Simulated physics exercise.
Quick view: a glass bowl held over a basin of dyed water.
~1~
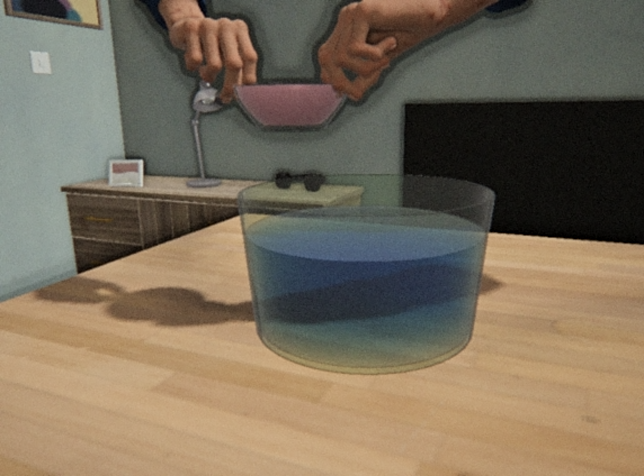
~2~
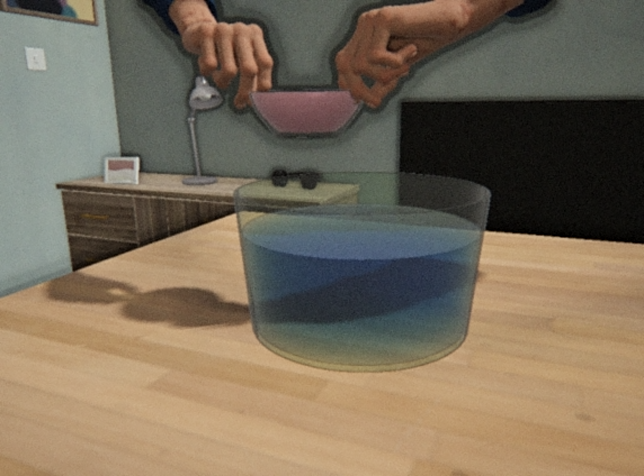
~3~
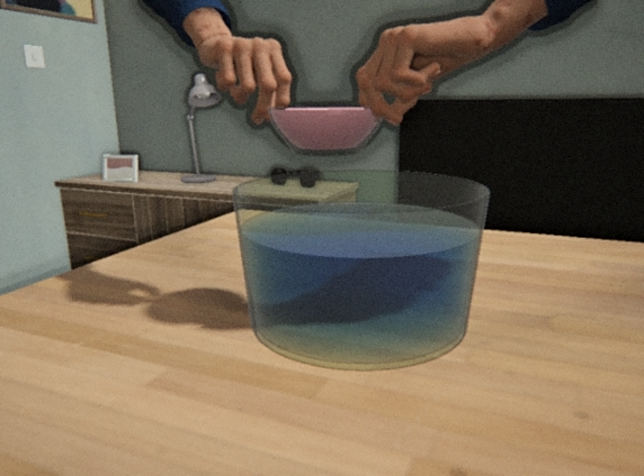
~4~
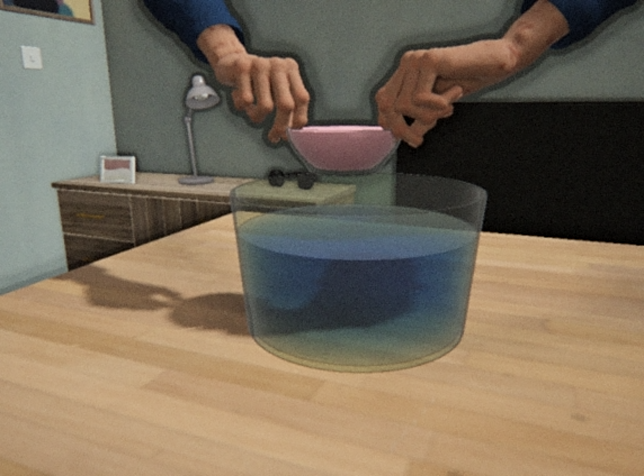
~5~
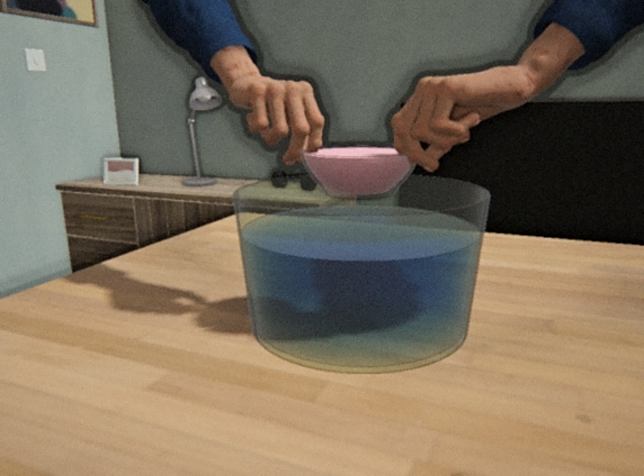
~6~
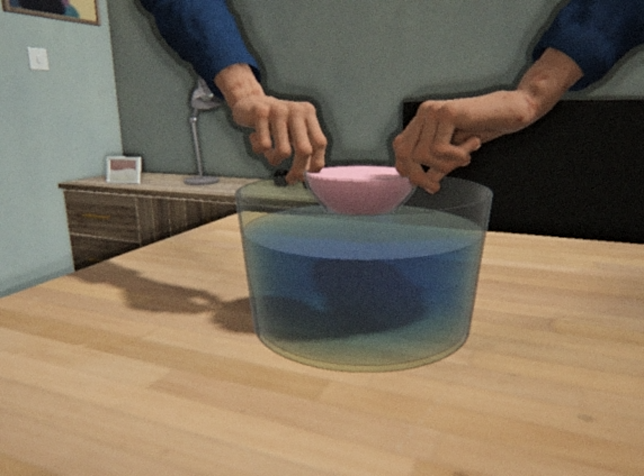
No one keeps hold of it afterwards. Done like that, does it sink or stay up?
Once they let go, it's going to go down.
Next, the bowl dips into the dyed water.
After that, dyed water pours in over its rim.
Finally, the bowl lies on the bottom.
